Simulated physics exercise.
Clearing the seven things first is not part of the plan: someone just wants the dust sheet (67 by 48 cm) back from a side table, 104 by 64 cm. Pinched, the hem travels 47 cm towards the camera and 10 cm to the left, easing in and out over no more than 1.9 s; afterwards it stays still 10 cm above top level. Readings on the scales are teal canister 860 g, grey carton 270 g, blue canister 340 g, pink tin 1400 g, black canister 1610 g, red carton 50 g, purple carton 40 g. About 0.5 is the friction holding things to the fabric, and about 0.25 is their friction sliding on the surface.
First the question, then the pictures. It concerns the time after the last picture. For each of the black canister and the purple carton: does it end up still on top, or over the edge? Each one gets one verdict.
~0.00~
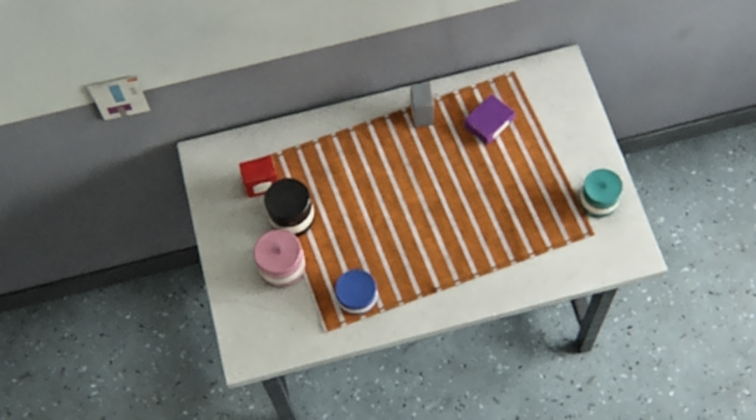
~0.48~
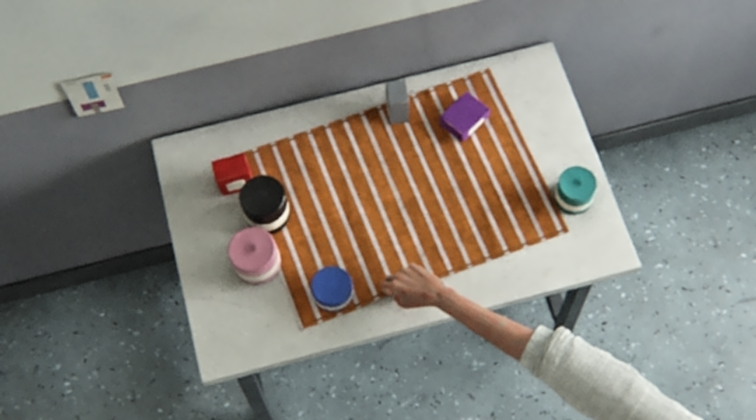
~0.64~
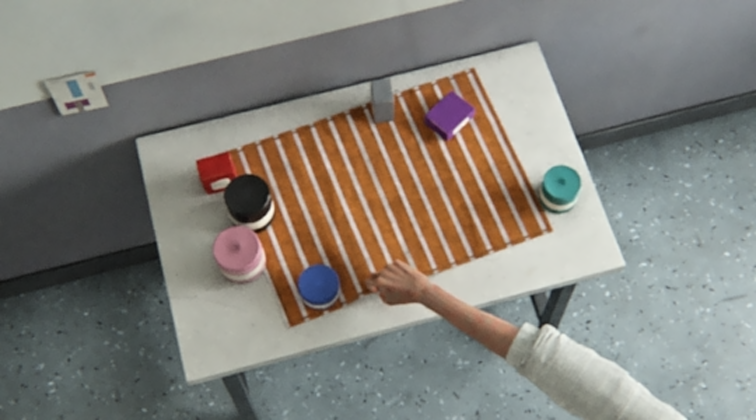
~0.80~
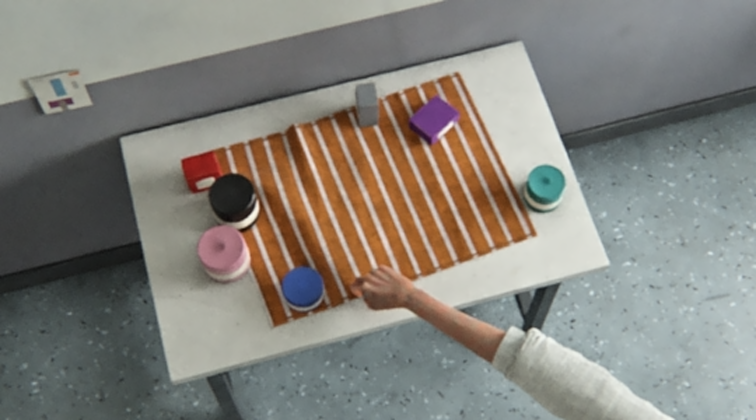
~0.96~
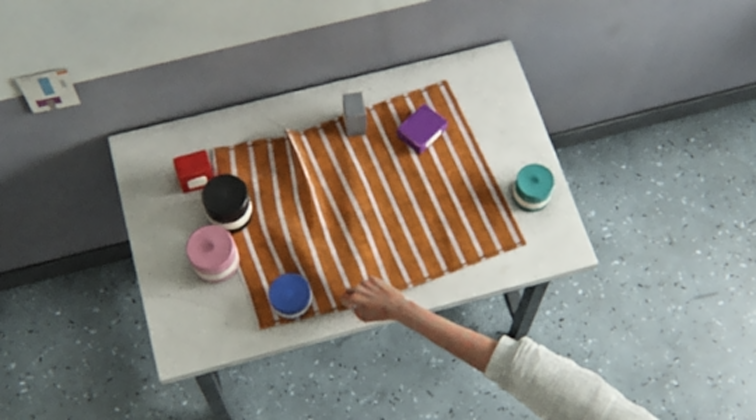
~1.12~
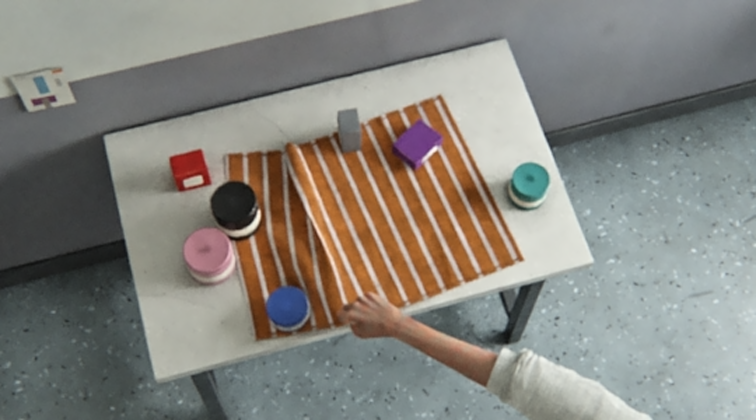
The black canister will come off, the purple carton will come off.
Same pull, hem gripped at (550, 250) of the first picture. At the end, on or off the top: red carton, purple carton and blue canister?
Red carton is left on top, purple carton is lost, blue canister is lost.
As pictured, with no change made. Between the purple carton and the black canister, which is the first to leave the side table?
Black.
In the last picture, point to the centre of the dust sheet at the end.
Midpoint, last view: Approx. (339, 394).
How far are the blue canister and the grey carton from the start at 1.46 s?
Estimate: Blue canister near 15 cm, grey carton near 20 cm.
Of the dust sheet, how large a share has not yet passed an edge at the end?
I'd estimate close to 15 per cent.
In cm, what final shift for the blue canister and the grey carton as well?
About: Blue canister off the top, grey carton 50 cm.
By 1.5 s, 80 % of the dust sheet is still over the top; purple carton 21 cm off its start, black canister 16 cm off its start, grey carton 21 cm off its start.
By 1.8 s, 50 % of the dust sheet is still over the top; purple carton 35 cm off its start, black canister 30 cm off its start, blue canister over the edge.
By 2.2 s, 30 % of the dust sheet is still over the top; purple carton 46 cm off its start at (424, 288), black canister 40 cm off its start at (300, 336), grey carton 46 cm off its start at (353, 265).
By 2.5 s, 15 % of the dust sheet is still over the top; purple carton over the edge, black canister over the edge, grey carton 51 cm off its start.
By 4.1 s, 15 % of the dust sheet is still over the top; purple carton over the edge, black canister over the edge, grey carton 54 cm off its start at (357, 299), blue canister over the edge.
